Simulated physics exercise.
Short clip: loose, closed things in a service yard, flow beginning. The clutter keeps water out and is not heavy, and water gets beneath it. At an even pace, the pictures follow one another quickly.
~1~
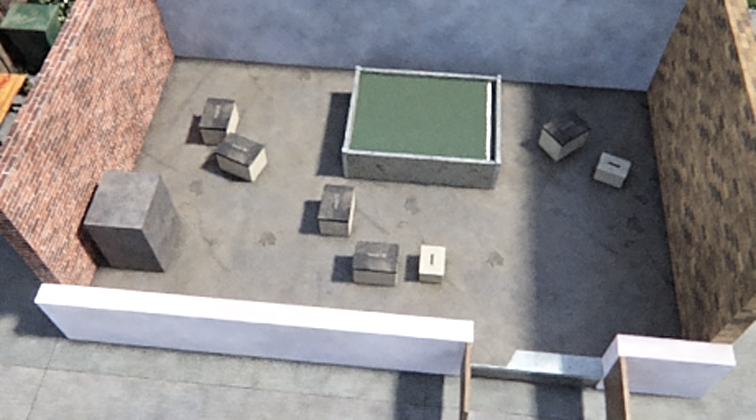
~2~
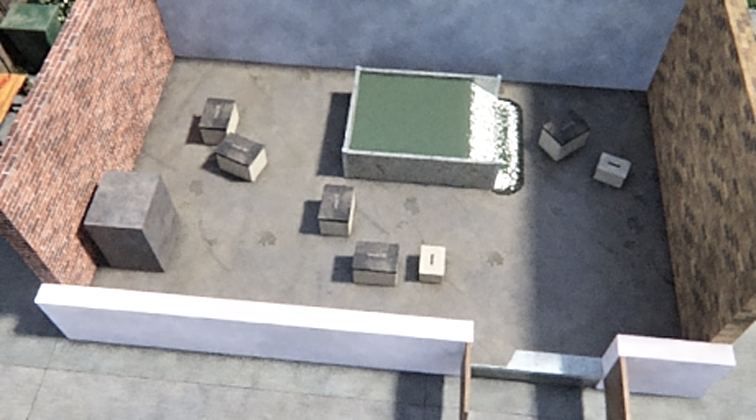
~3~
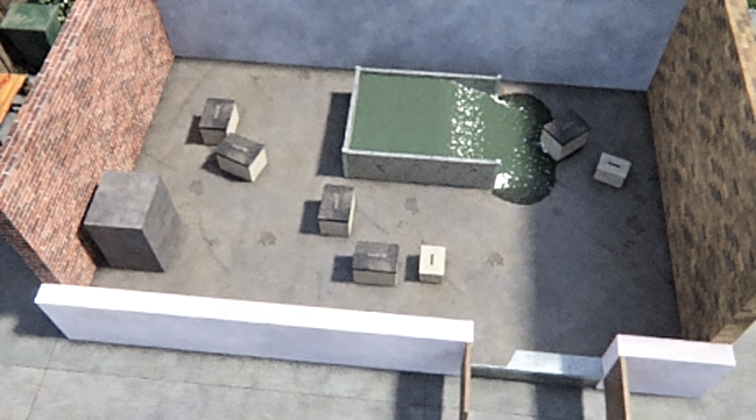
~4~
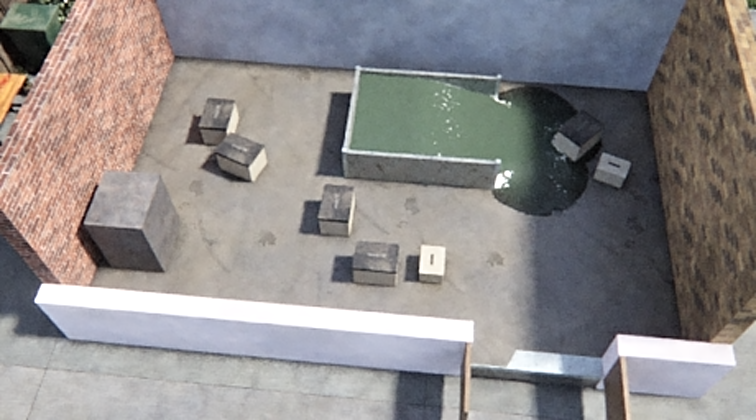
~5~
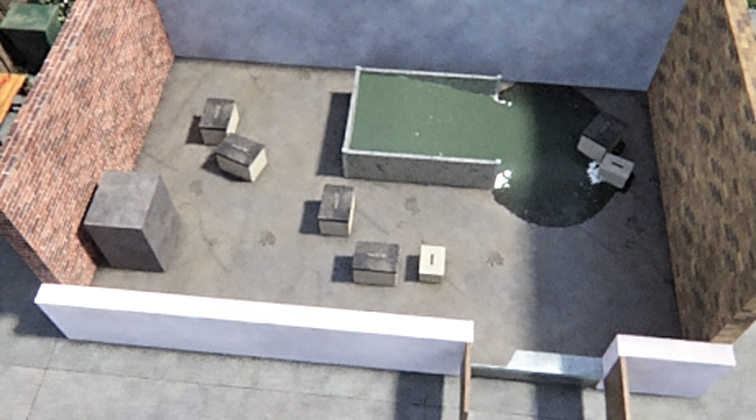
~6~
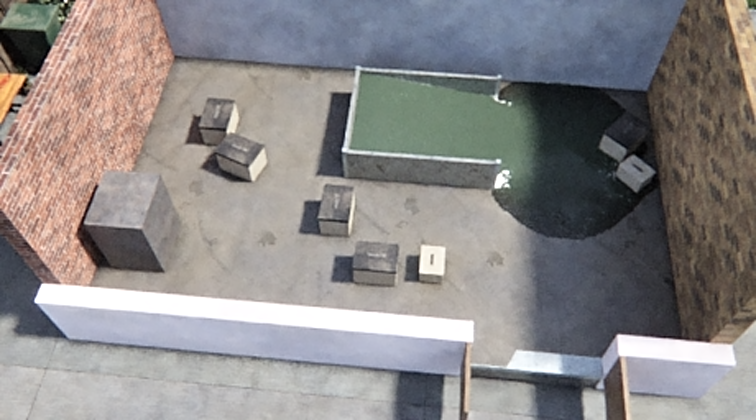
In a walled yard, green water pours from a tank and pushes two boxes right.
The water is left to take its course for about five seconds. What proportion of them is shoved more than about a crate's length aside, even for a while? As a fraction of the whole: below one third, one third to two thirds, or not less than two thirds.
Fewer than a third of the things get pushed well away.
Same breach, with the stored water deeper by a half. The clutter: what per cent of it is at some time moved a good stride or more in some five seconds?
Near 60 per cent of the loose things.
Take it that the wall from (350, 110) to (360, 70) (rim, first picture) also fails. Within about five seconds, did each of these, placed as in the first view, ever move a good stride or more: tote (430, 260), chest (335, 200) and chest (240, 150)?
Lab note - in sequence: Did not travel far; did not travel far; travelled far enough.
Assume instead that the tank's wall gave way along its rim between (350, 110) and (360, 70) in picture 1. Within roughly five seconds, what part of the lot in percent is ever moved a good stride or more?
Roughly 30 %.
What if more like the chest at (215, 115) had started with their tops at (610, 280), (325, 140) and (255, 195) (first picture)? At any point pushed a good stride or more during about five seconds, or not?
One after the other: Moved that far, short of that, under that.
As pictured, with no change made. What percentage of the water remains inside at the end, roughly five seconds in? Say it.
Roughly 92 in a hundred.
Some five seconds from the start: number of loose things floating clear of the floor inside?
Exactly 2 of them.
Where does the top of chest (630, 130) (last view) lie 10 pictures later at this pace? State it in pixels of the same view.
Estimated position: Roughly (657, 128).
A moment on, 2 of 7 are well off their spots; 2 afloat.
Next, 2 of 7 are well off their spots; 2 afloat.
Later, 2 of 7 are well off their spots; 2 afloat.
In the end, 2 of 7 are well off their spots, and 2 have been at some point; 2 afloat.
